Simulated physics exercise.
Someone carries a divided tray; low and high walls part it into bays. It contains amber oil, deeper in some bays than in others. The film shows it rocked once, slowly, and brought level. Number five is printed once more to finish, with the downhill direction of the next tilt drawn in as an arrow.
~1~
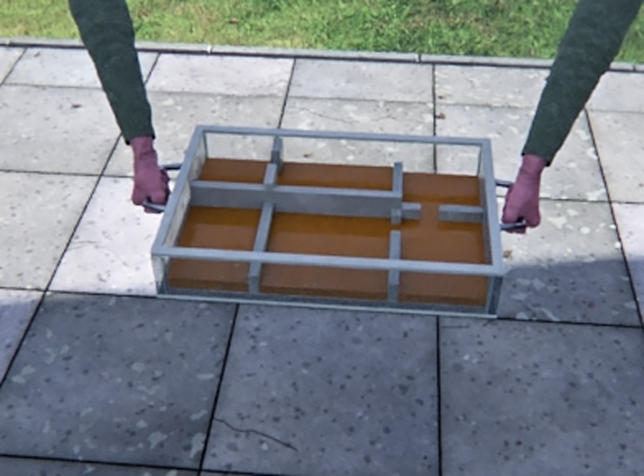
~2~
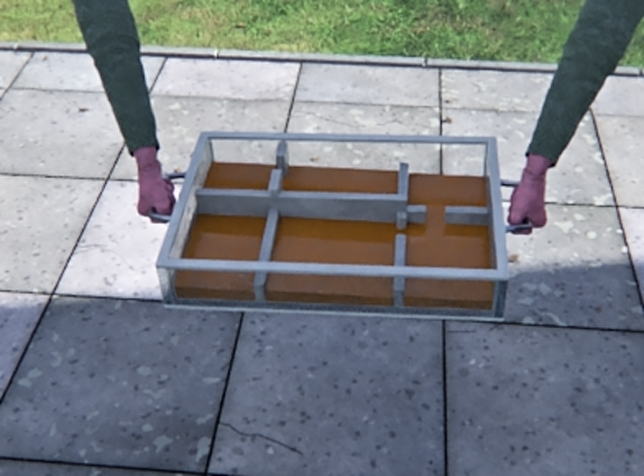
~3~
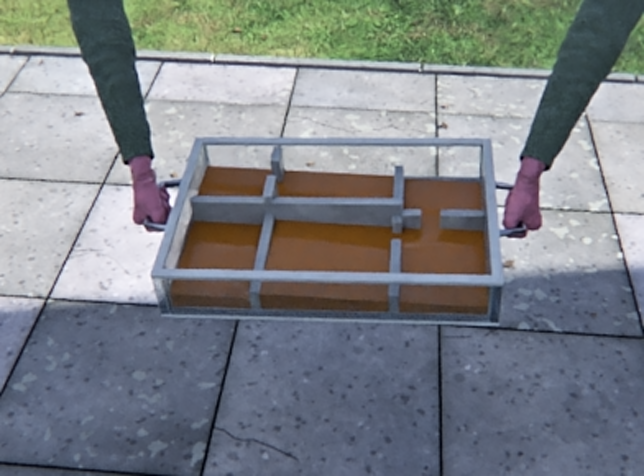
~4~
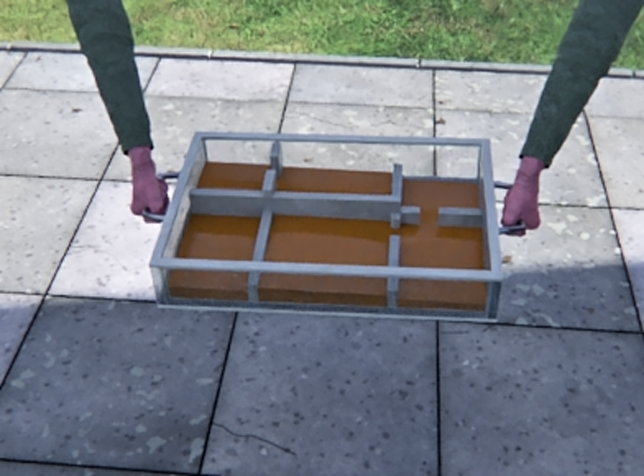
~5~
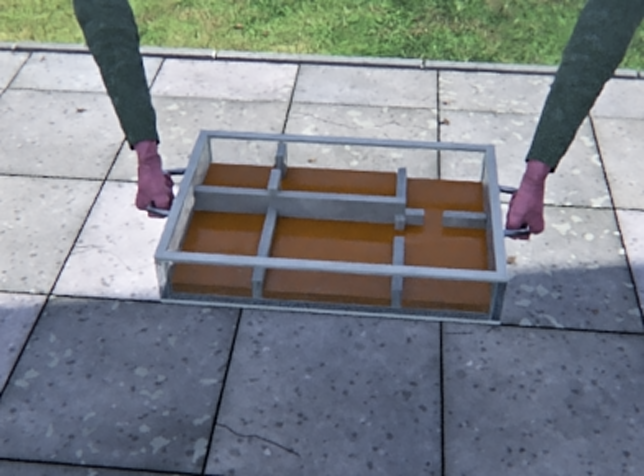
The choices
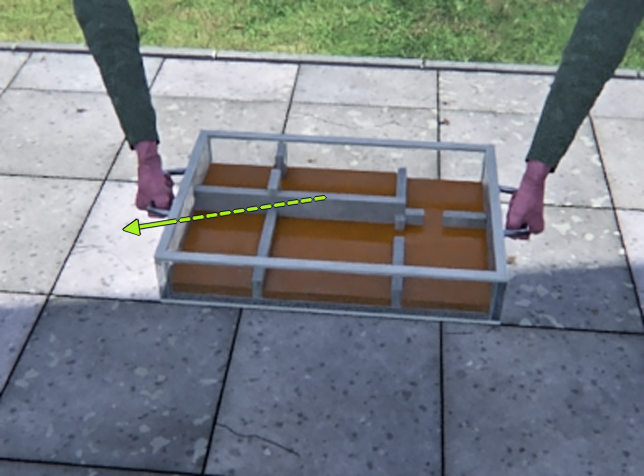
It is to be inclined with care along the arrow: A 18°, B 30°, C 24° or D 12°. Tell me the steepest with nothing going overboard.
Go for D.
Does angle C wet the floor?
Yes.
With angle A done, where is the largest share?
The front left bay.
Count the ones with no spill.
One of them.
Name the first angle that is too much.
That is angle A.
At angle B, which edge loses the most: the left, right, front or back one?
The left rim.
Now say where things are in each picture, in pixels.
In the first frame, the tray is level; deepest in the back left bay, at (237, 180), shallowest in the front right.
The second frame shows tipped about 3° down to the front left; no wall is crossed.
The third frame shows tipped about 5° down to the front left; no wall is crossed.
The fourth frame shows tipped about 2° down to the front left; no wall is crossed.
In the fifth frame, the tray is level; deepest in the back middle bay, at (340, 190), shallowest in the back right.
The arrow ends at (129, 228).
With A, about 9 % goes over the rim.
With B, about 51 % goes over the rim.
With C, about 35 % goes over the rim.
With D, nothing spills; the front left bay holds the most.
